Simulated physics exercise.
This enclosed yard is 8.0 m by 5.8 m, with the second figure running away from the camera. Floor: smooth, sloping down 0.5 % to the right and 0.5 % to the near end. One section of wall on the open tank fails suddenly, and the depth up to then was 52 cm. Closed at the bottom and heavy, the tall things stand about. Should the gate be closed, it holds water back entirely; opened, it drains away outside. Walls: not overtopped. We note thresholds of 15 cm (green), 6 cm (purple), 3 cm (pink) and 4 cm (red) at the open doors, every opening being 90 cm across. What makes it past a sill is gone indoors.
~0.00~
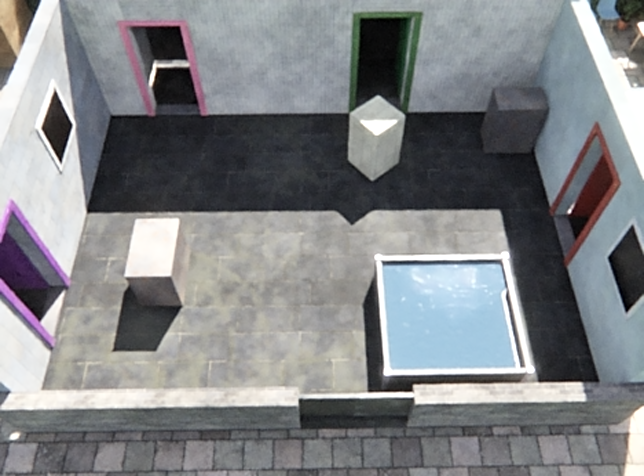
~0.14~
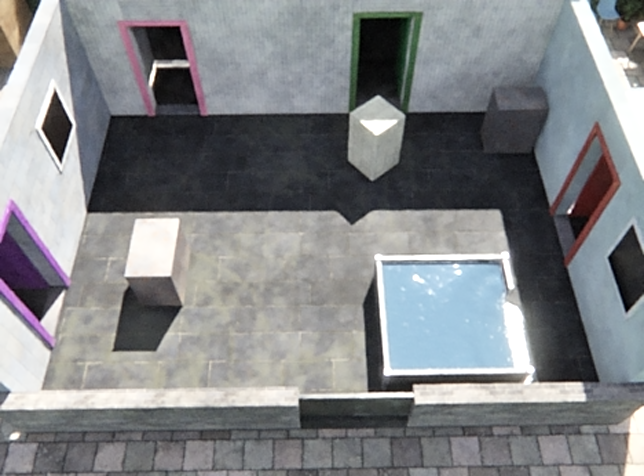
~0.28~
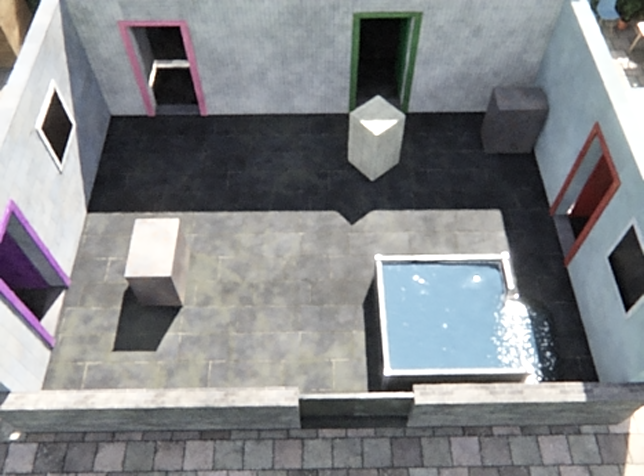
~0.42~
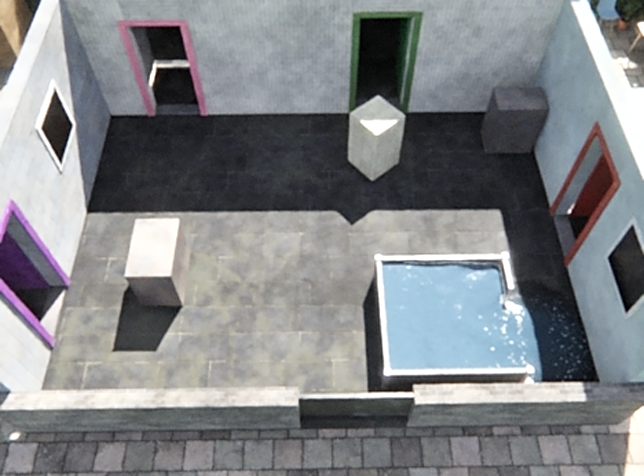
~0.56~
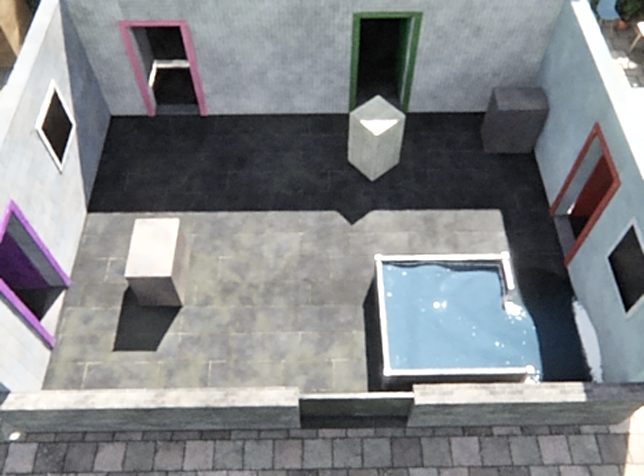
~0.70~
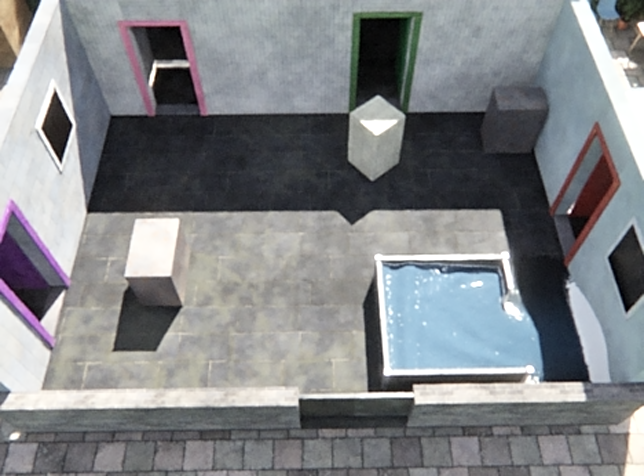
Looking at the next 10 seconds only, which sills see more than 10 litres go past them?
Over those seconds, the green door sees 10 litres or less; the purple door sees 10 litres or less; the pink door sees 10 litres or less; the red door sees more than 10 litres.
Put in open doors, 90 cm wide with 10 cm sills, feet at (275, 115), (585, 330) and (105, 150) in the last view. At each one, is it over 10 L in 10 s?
In turn: Short of it, beyond it, short of it.
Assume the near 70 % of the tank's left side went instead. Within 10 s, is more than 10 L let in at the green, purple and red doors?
Then green does not exceed it, purple exceeds it, red does not exceed it.
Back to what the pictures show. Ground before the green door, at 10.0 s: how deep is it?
The depth there is around 6.0 cm.
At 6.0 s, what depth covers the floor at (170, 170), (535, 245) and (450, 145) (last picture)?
First 0 cm, then 5 cm, then 6 cm.
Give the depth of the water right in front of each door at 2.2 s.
In centimetres, the green door has 0, the purple door 0, the pink door 0 and the red door 9.
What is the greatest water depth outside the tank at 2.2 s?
Depth: Approx. 38 cm.
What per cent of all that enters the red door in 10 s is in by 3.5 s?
40 percent or so by then.
After 1.4 s water covers 10 % of the floor and is deepest (46 cm) near (591, 365); green door not reached, purple door not reached, pink door not reached, red door 7 cm at the sill, 0 L in.
After 2.2 s water covers 15 % of the floor and is deepest (38 cm) near (601, 401); green door not reached, purple door not reached, pink door not reached, red door 9 cm at the sill, 3 L in.
After 3.5 s water covers 35 % of the floor and is deepest (21 cm) near (514, 159); green door not reached, purple door not reached, pink door not reached, red door 8 cm at the sill, 16 L in.
After 6.0 s water covers 55 % of the floor and is deepest (14 cm) near (550, 402); green door 10 cm at the sill, 0 L in, purple door 4 cm at the sill, 0 L in, pink door 1 cm at the sill, 0 L in, red door 6 cm at the sill, 34 L in.
After 10.0 s water covers 95 % of the floor and is deepest (10 cm) near (601, 401); green door 6 cm at the sill, 0 L in, purple door 1 cm at the sill, 0 L in, pink door 1 cm at the sill, 0 L in, red door 4 cm at the sill, 41 L in.
